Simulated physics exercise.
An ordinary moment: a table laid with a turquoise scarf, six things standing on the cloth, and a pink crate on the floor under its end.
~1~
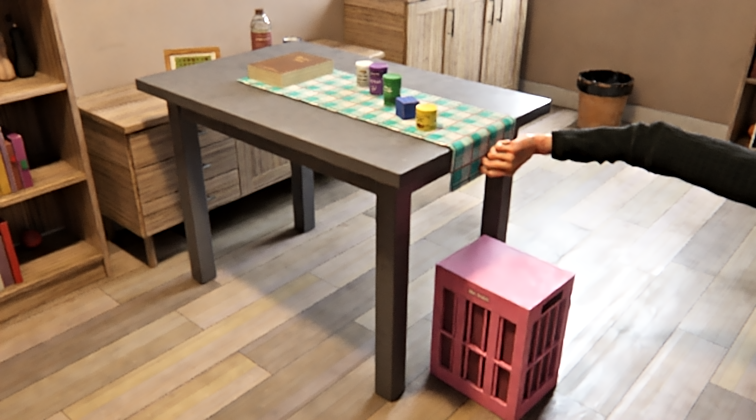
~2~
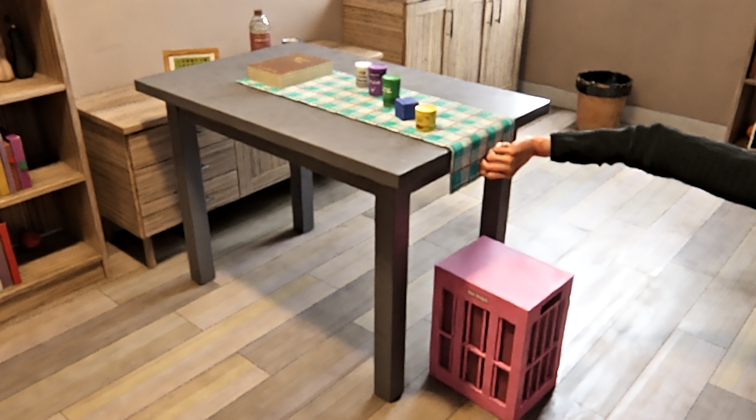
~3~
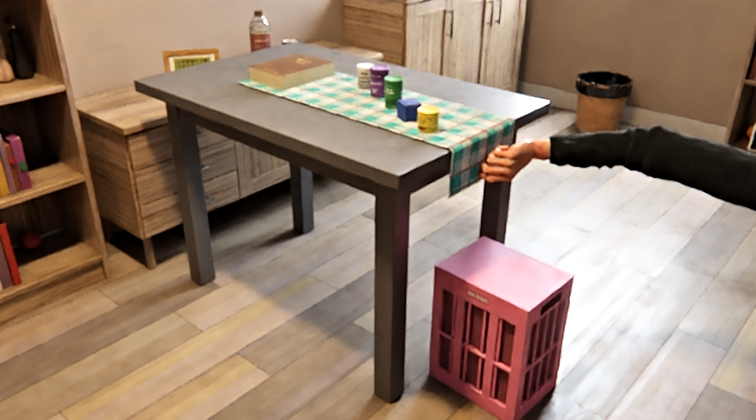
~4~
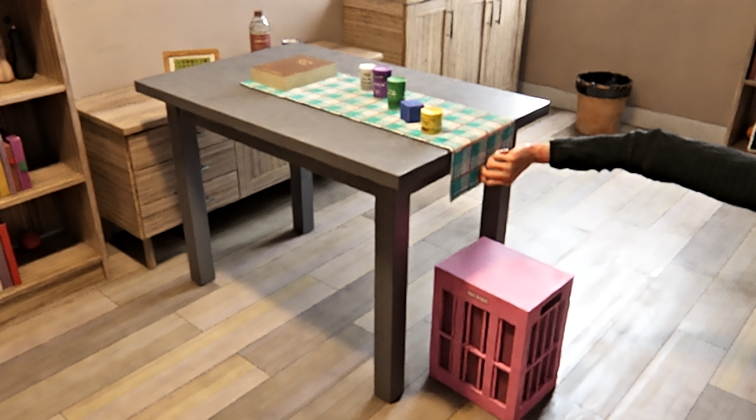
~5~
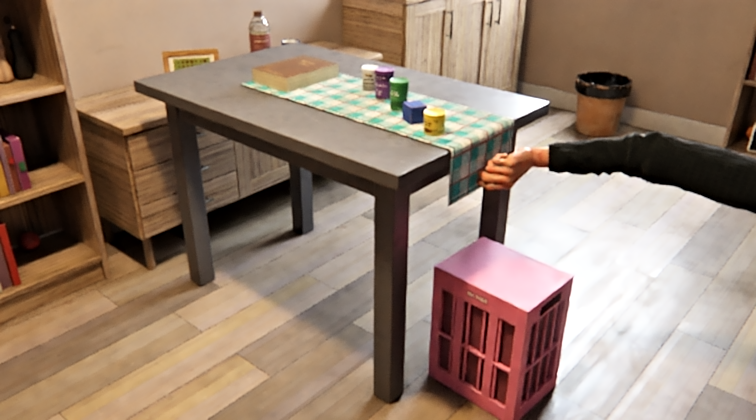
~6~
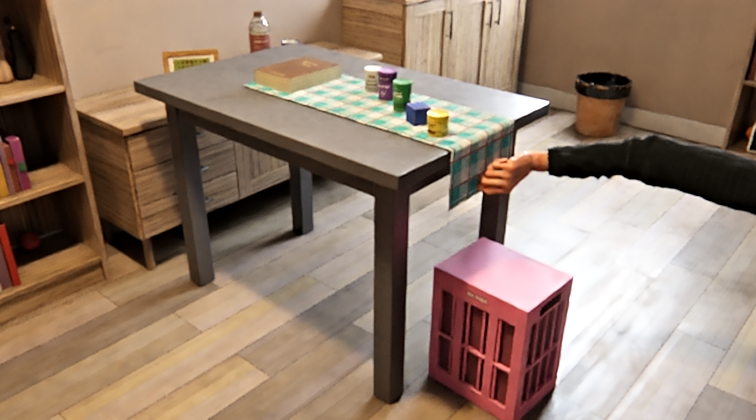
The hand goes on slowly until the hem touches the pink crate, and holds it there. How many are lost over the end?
The count of fallen things is two.
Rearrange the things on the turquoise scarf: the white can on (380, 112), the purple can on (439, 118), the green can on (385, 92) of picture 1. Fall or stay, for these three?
The white can does not fall, the purple can tumbles off, the green can holds on.
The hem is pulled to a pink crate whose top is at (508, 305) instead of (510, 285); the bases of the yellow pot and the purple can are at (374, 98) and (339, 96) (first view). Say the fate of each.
The yellow pot stays on; the purple can holds on.
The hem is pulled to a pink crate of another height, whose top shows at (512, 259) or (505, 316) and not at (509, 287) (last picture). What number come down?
It would be 1 and 3.
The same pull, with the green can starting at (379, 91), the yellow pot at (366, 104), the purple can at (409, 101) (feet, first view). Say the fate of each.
The green can survives, the yellow pot holds on, the purple can remains up.
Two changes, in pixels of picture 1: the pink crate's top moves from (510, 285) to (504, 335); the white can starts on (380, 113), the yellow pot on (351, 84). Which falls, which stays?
The white can falls, the yellow pot does not fall.
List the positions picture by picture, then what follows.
Hem (450, 193); yellow pot (427, 107); blue cube (408, 99); green can (393, 76); purple can (378, 65); white can (365, 63); top of the crate (510, 285), in the first frame.
Hem (449, 195); yellow pot (426, 108), in the second frame.
Hem (448, 198); blue cube (410, 102), in the third frame.
Hem (450, 202); green can (397, 79); top of the crate (509, 286), in the fourth frame.
Hem (448, 206); purple can (385, 69), in the fifth frame.
Hem (448, 211); yellow pot (438, 113); blue cube (418, 105); green can (403, 81); purple can (388, 70); white can (373, 68), in the sixth frame.
Early on, hem near (477, 236); yellow pot gone.
Midway, hem on the crate; yellow pot and blue cube gone.
Finally, hem on the crate; yellow pot and blue cube gone. It carries off two.
